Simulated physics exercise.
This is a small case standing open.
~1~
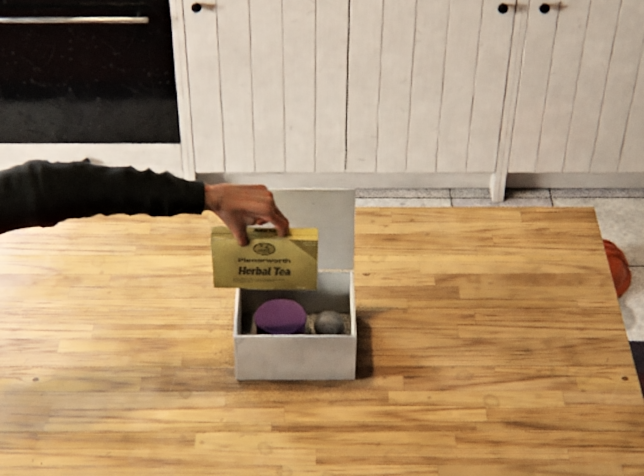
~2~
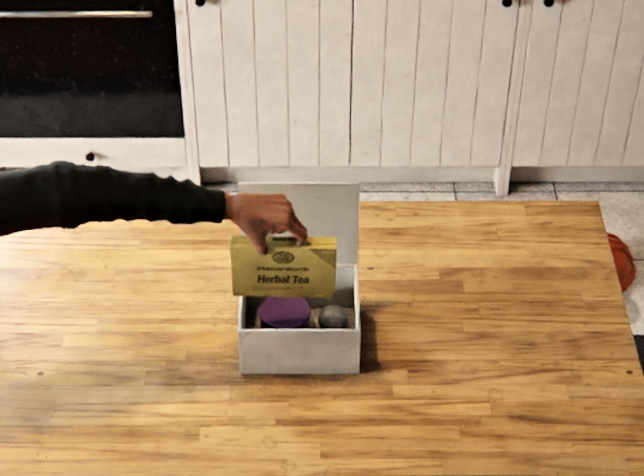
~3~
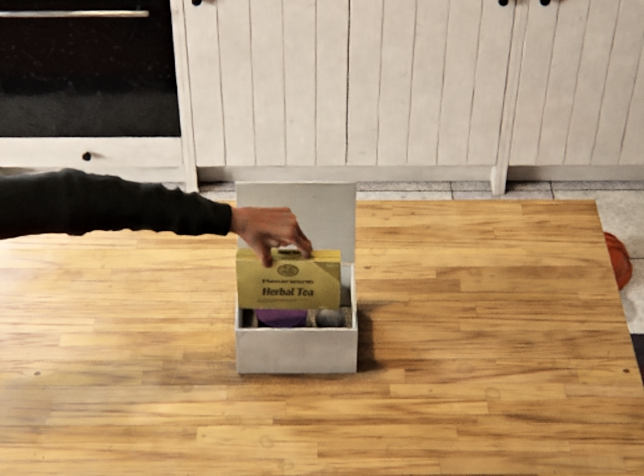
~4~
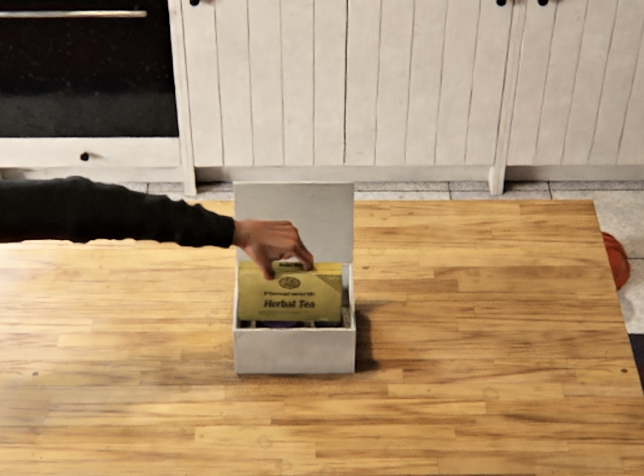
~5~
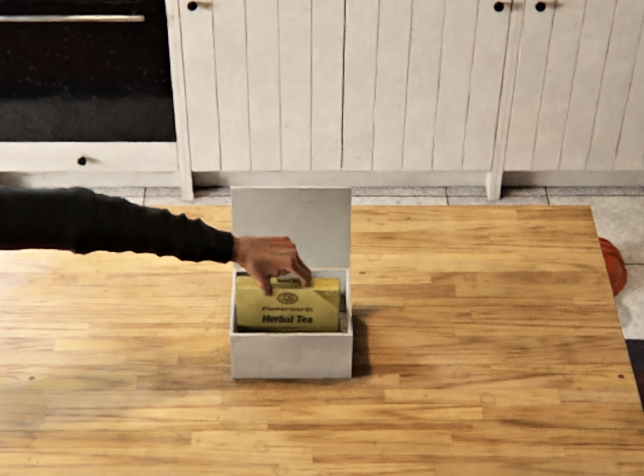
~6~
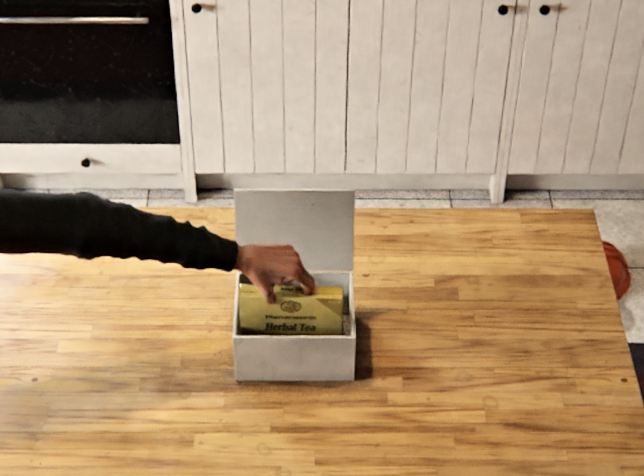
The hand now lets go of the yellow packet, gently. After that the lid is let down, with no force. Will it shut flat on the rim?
Outcome: The lid stays ajar.
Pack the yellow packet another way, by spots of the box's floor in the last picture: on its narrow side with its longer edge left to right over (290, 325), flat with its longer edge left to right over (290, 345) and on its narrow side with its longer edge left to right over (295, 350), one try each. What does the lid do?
In the first case it shuts flat; in the second case it sits on the rim; in the third case it will not close.
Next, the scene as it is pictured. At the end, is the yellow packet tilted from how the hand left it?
The yellow packet ends up tilted.
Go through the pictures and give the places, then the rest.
In the first frame, still above its spot; yellow packet (265, 259); grey ball (329, 326).
In the second frame, still above its spot; yellow packet (284, 267); grey ball (334, 320).
In the third frame, still above its spot; yellow packet (289, 279).
In the fourth frame, still above its spot; yellow packet (290, 292).
In the fifth frame, still above its spot; yellow packet (288, 307).
In the sixth frame, in place under the hand; yellow packet (291, 315).
Then, 1.40 s later than the last frame, lid 74° above the rim; yellow packet tilted by 31° near (299, 328).
Then, 1.90 s later than the last frame, lid 20° above the rim; yellow packet tilted by 31° near (299, 328).
When it is over, lid 12° above the rim; lying over in the box, yellow packet; the other 2 as before. End places, in pixels of the last picture, yellow packet near (297, 322).
